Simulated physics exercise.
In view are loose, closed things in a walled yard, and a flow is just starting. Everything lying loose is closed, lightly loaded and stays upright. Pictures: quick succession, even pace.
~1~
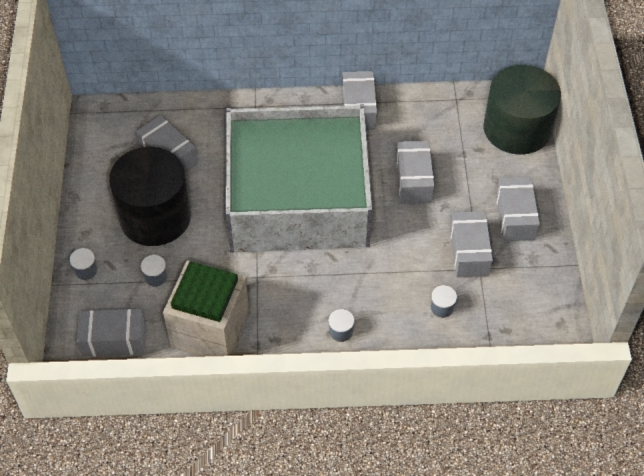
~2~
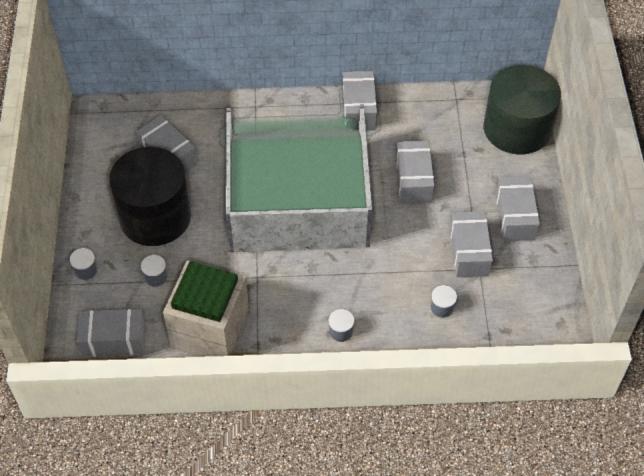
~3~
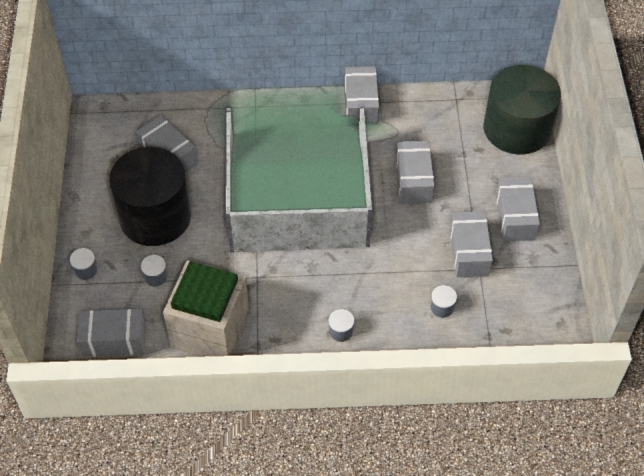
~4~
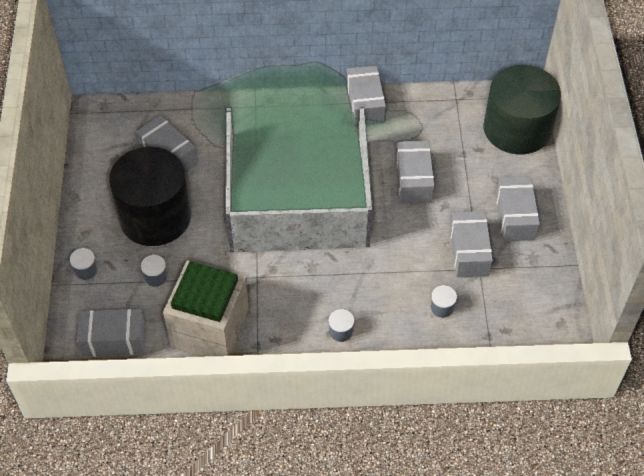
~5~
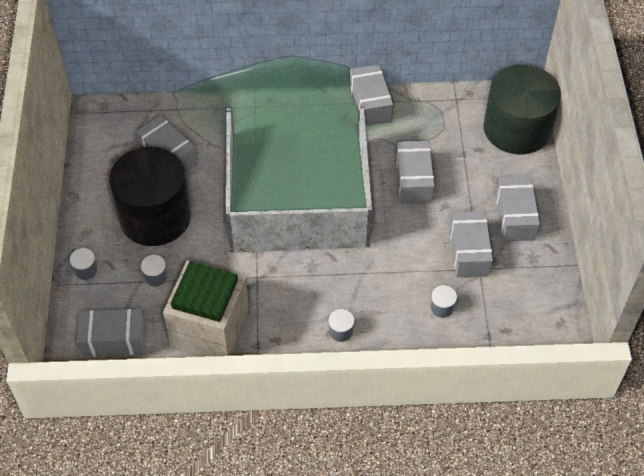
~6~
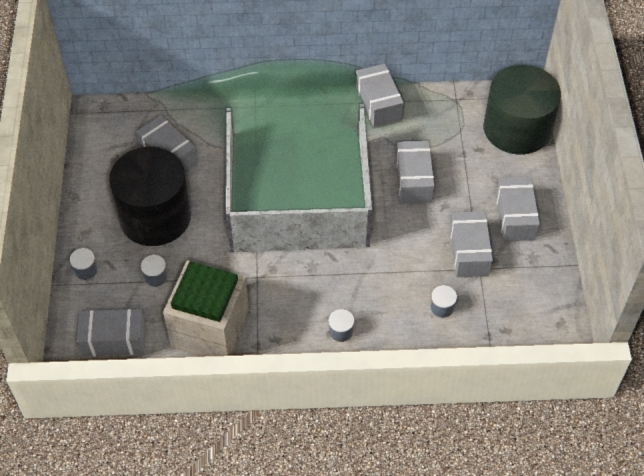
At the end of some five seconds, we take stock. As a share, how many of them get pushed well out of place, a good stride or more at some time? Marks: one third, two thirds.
The portion knocked well out of place is a third to two thirds.
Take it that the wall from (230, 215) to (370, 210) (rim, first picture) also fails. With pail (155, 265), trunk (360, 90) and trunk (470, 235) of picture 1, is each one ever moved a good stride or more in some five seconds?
First covers that distance, second stays short of it, third covers that distance.
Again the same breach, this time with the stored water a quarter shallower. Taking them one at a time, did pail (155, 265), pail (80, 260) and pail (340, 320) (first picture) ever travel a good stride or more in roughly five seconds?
As asked: Fell short, went the distance, fell short.
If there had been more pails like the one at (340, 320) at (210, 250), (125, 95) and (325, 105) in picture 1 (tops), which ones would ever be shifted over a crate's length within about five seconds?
In sequence: Doesn't go far, pushed clear, pushed clear.
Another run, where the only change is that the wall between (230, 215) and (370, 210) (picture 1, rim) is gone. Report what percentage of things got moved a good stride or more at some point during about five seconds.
About 70 per cent.
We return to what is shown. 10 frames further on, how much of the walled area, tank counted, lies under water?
Wet share: Around 45 %.
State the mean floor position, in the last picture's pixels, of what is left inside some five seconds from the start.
It comes out somewhere near (331, 286).
A moment on, 1 of 10 are well off their spots; 0 afloat.
Next, 1 of 10 are well off their spots; 0 afloat.
Later, 3 of 10 are well off their spots; 2 afloat.
In the end, 6 of 10 are well off their spots, and 6 have been at some point; 3 afloat.
